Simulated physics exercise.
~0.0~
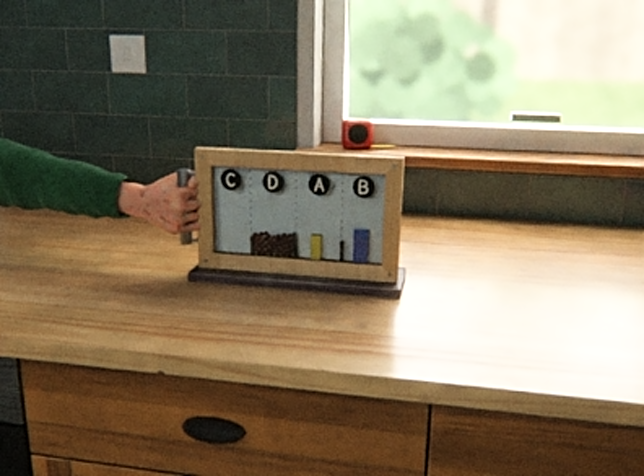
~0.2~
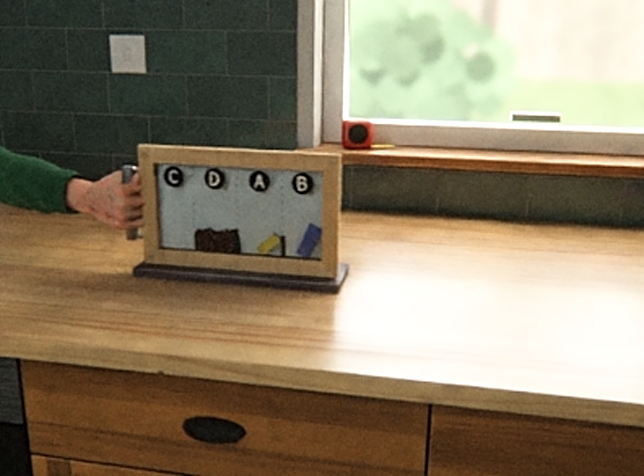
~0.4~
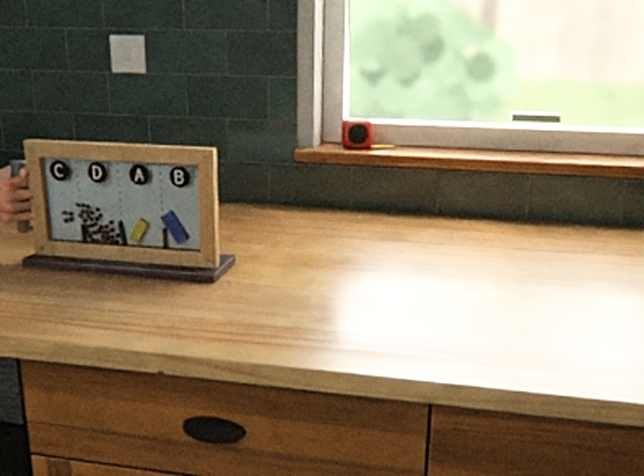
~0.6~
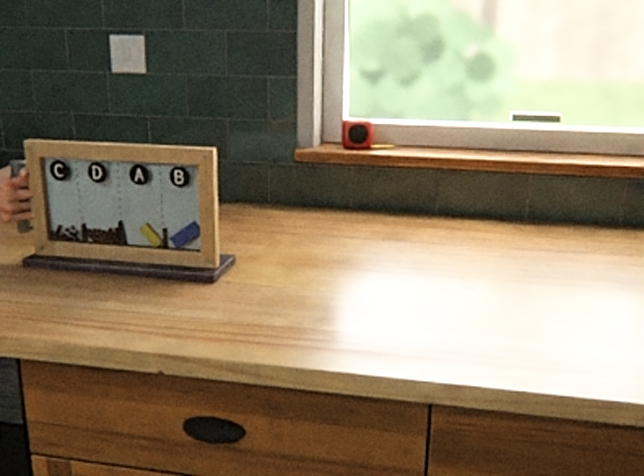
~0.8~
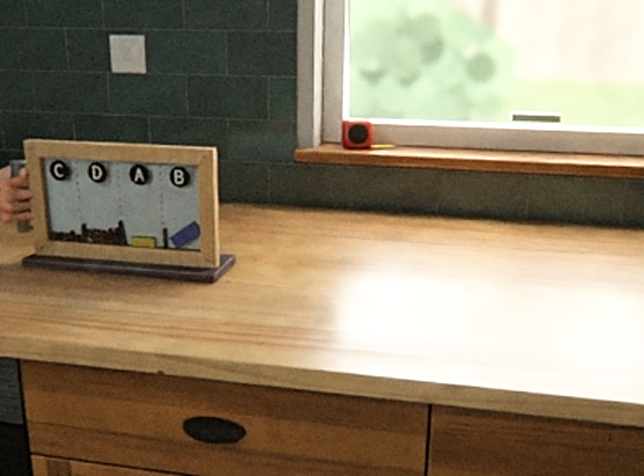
On a wooden counter, a hand slides a framed case left, toppling blocks and scattering dark beads.
